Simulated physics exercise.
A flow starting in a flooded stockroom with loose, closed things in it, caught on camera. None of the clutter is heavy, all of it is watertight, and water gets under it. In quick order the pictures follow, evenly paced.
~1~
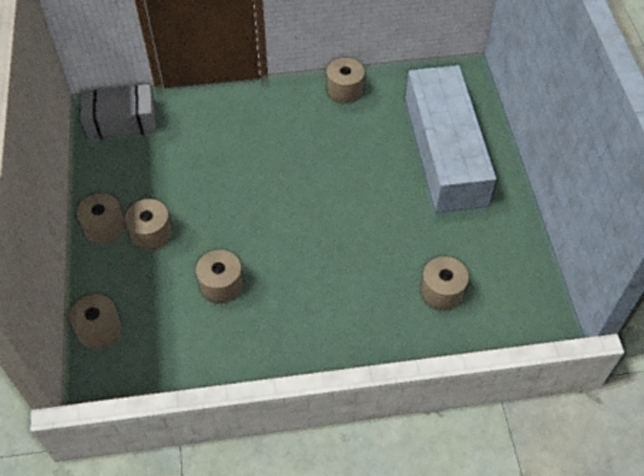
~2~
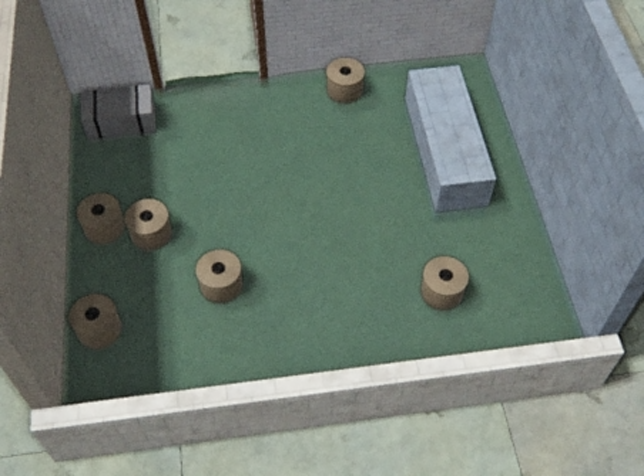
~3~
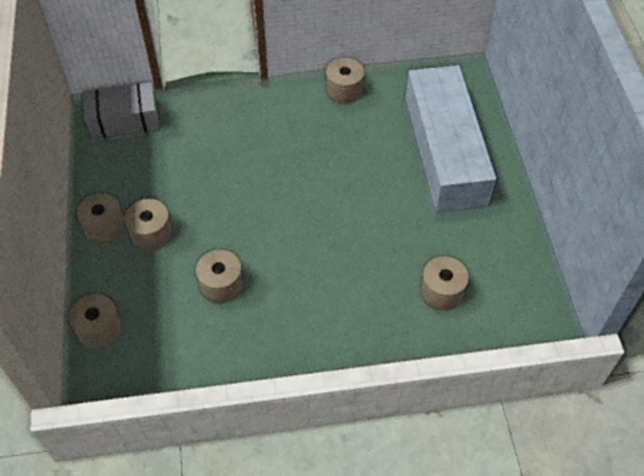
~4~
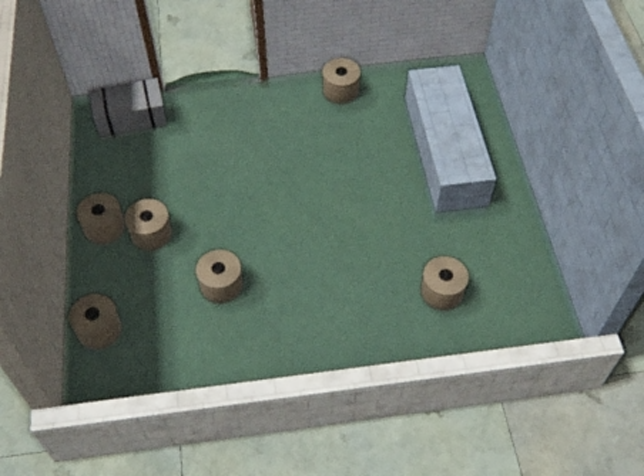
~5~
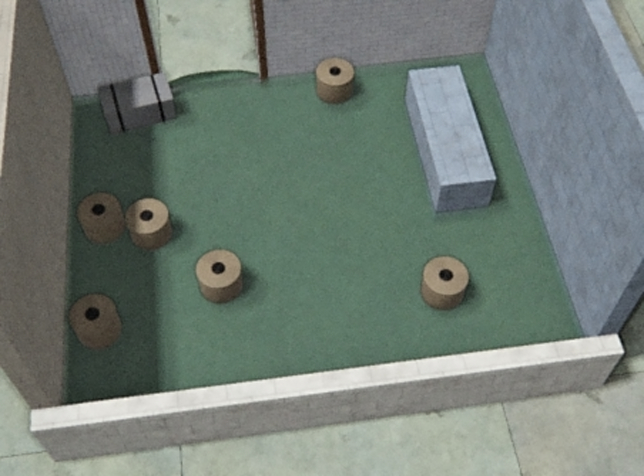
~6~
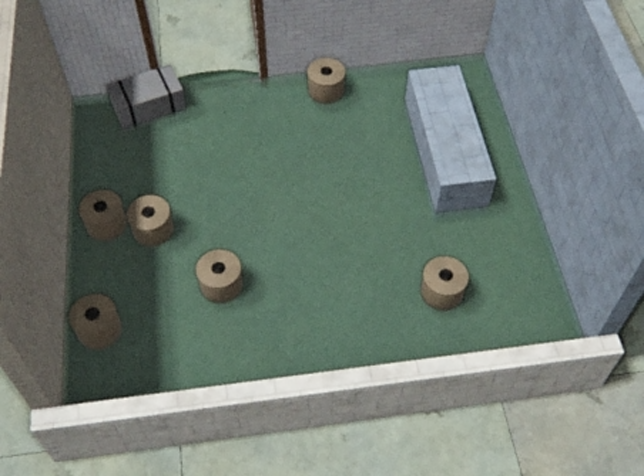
In the video, the brown door in the back wall of a flooded room gives way to an open gap, then a grey banded trunk drifts right, turning, while a round tan tub near the back slides slightly left.
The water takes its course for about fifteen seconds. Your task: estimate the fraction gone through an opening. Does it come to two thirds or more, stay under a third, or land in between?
In between.
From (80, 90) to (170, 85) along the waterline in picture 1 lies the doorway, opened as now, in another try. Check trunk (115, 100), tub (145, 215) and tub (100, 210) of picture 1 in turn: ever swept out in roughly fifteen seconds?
In the order given: Flushed out, flushed out, flushed out.
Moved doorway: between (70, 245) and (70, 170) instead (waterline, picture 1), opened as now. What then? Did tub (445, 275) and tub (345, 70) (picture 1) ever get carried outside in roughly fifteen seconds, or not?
One by one, the outcome is not removed and not removed.
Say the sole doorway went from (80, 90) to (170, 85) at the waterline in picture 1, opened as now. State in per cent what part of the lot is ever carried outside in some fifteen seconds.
About 60 %.
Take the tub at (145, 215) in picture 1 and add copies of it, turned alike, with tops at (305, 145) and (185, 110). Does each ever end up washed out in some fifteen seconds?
Taking them in turn: Flushed away, then flushed away.
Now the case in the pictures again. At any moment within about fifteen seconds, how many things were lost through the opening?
Count: 3.
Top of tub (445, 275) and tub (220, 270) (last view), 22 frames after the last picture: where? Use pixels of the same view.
(393, 251) and (195, 195), roughly.
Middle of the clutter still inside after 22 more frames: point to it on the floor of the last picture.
The average sits close to (196, 205).
A moment on, 0 of 7 are out; 7 afloat.
Next, 2 of 7 are out; 5 afloat.
Later, 2 of 7 are out; 5 afloat.
In the end, 3 of 7 are out; 4 afloat.
